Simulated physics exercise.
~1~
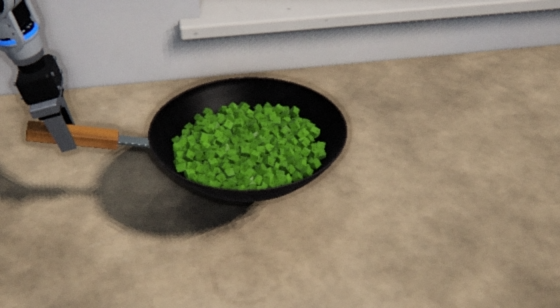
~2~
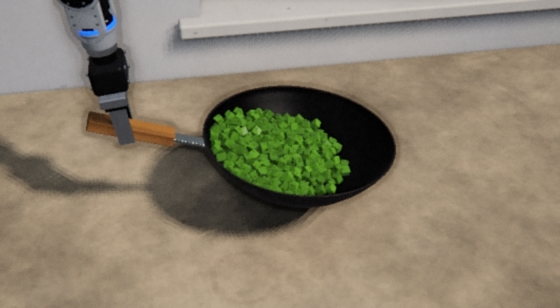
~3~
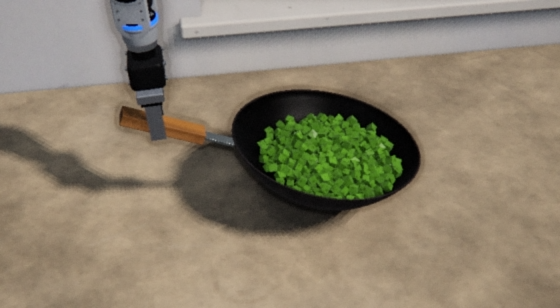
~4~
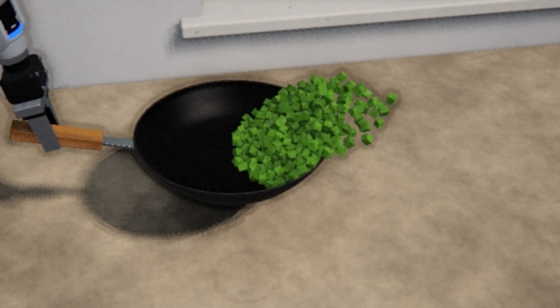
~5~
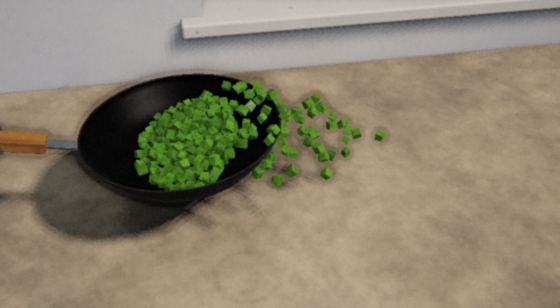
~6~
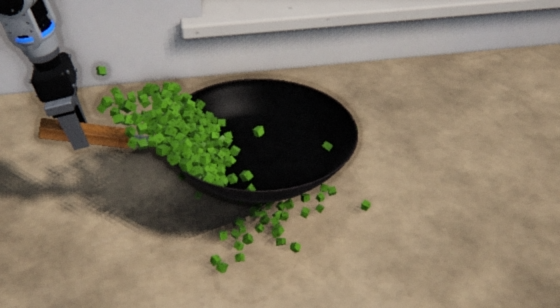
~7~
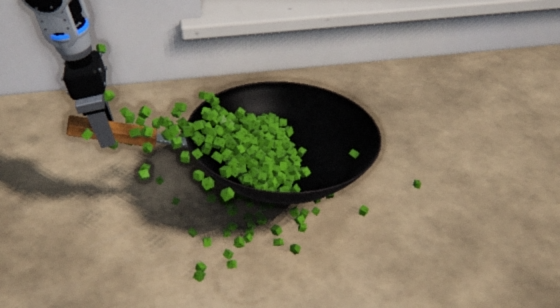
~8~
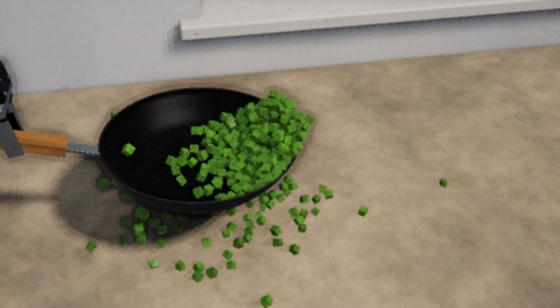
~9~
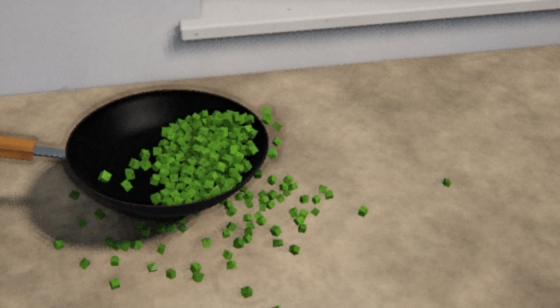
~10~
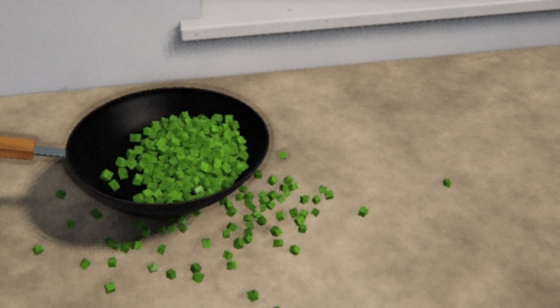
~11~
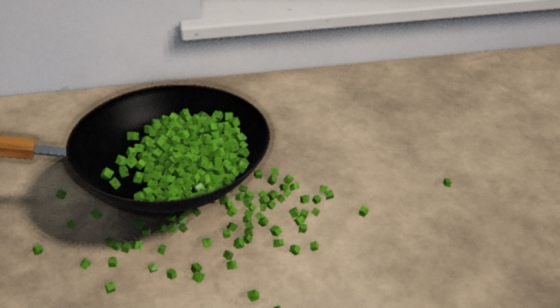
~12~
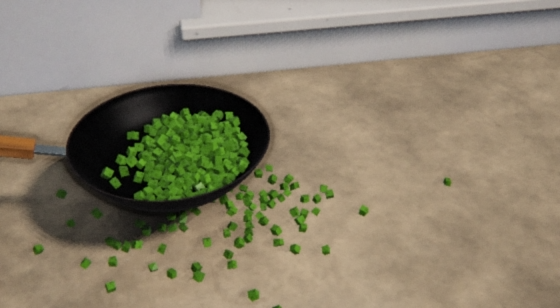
The footage shows a robot arm sliding a black frying pan heaped with green vegetable dice right, then sharply left, right and left again, so that dice spill over both sides, and it ends with the pan still, mostly filled, and many pieces scattered across the counter.
